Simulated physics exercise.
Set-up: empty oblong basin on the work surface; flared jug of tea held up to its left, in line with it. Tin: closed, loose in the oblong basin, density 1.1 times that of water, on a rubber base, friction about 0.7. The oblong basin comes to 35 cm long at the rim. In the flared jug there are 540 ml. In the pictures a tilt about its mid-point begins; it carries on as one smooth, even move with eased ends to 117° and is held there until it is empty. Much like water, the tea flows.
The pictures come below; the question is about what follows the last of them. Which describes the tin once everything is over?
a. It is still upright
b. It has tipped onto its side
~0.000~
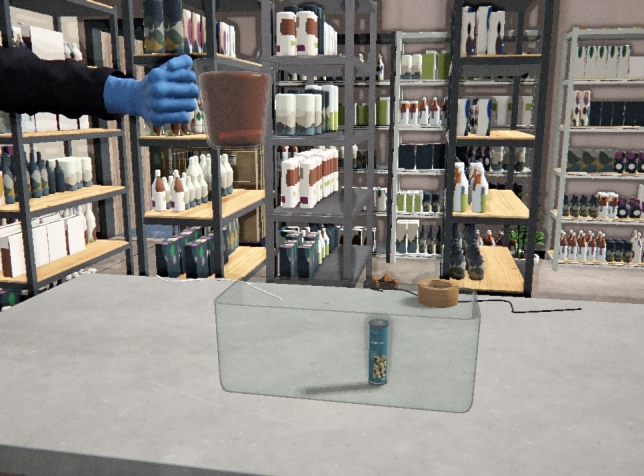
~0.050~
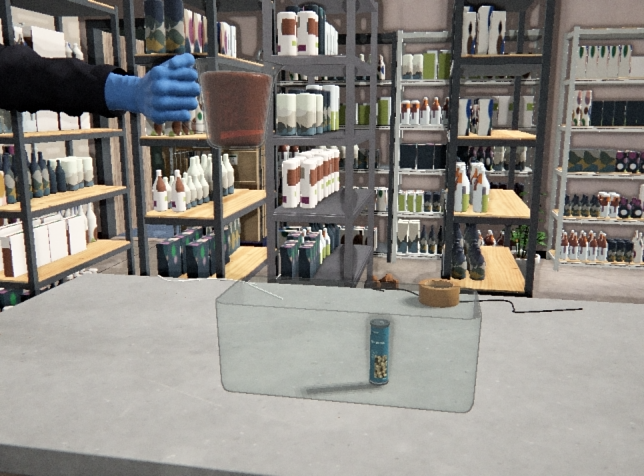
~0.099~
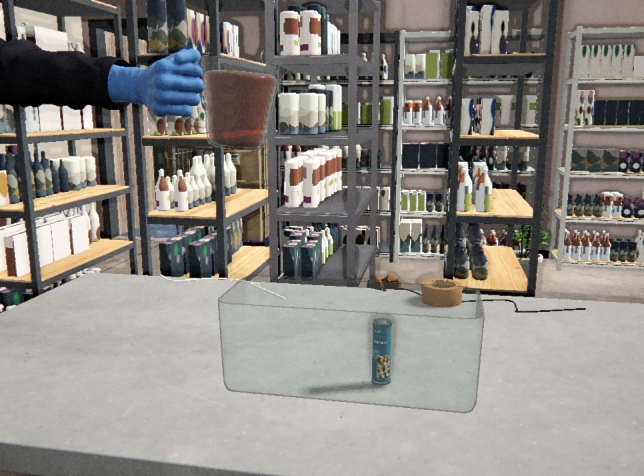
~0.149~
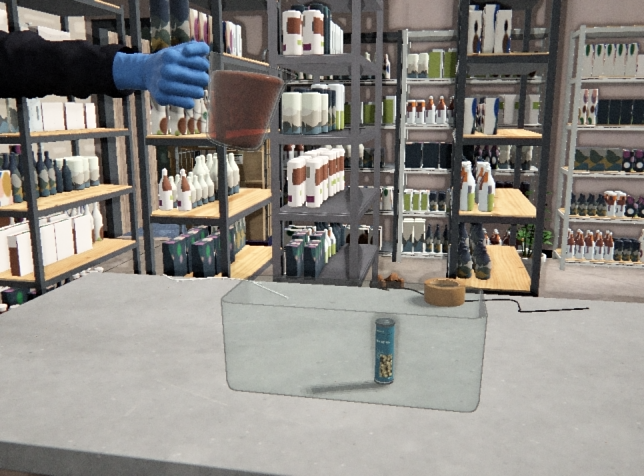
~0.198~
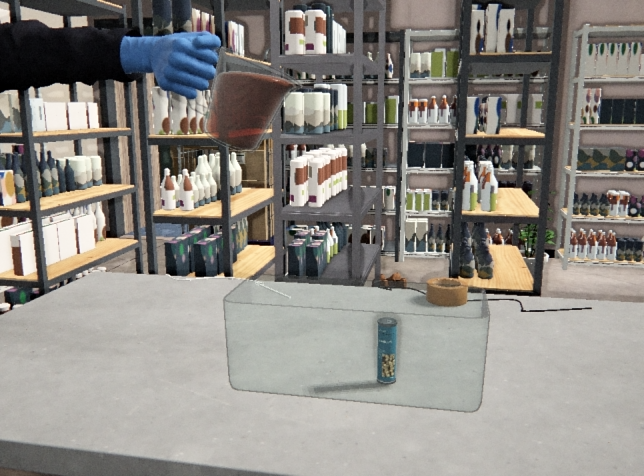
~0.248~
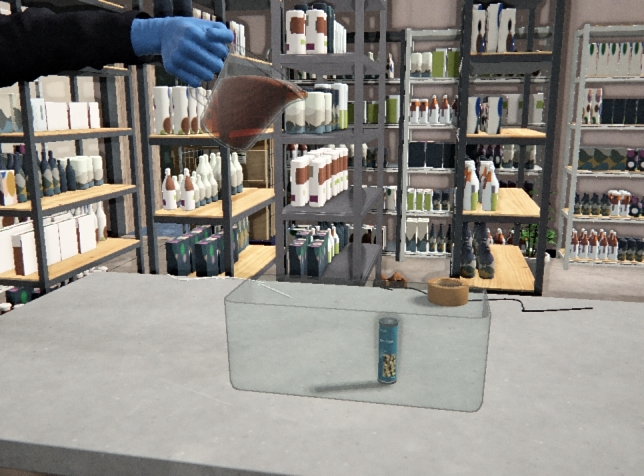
(b) It has tipped onto its side.
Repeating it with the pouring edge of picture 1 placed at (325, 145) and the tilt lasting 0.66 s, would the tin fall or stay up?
After that, the tin overturns.
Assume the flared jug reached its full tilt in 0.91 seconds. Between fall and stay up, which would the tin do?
In that case the tin overturns.
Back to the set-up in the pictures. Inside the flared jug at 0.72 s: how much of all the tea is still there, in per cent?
3 in a hundred, give or take.
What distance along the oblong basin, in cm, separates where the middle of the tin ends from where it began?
Looks like roughly 8.0 cm in total.
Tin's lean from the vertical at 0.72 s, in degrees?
Near 30° from upright.
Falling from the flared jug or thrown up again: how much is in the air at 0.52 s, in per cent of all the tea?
Around 48 in a hundred.
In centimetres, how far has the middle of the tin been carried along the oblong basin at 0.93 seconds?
Near 8 cm of travel.
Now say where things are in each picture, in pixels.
In the first frame, it leans 0°; its right rim is at (282, 63); the tea meets the walls at (203, 76) and (272, 75); the oblong basin's rim runs from (228, 289) to (477, 304); the tin's top is at (379, 325).
In the second frame, it leans 2°; its right rim is at (284, 64); the tea meets the walls at (205, 75) and (273, 76).
In the third frame, it leans 6°; its right rim is at (290, 68); the tea meets the walls at (209, 73) and (277, 77).
In the fourth frame, it leans 14°; its right rim is at (297, 75); the tea meets the walls at (216, 74) and (285, 79).
In the fifth frame, it leans 24°; its right rim is at (303, 86); the tea meets the walls at (220, 79) and (296, 82).
In the sixth frame, it leans 36°; its right rim is at (306, 99); the tea meets the walls at (216, 94) and (300, 90); 2 per cent is over the edge.
After 0.52 s the tilt is 105° and 40 per cent is still to pour; the tin stands where it began.
After 0.72 s the tilt is 117° and 3 per cent is still to pour; the tin leans 32°.
After 0.93 s the tilt is 117° and 0 per cent is still to pour; the tin lies on its side.
After 1.16 s the tilt is 117° and 0 per cent is still to pour; the tin lies on its side.
In the end the tin lies on its side.
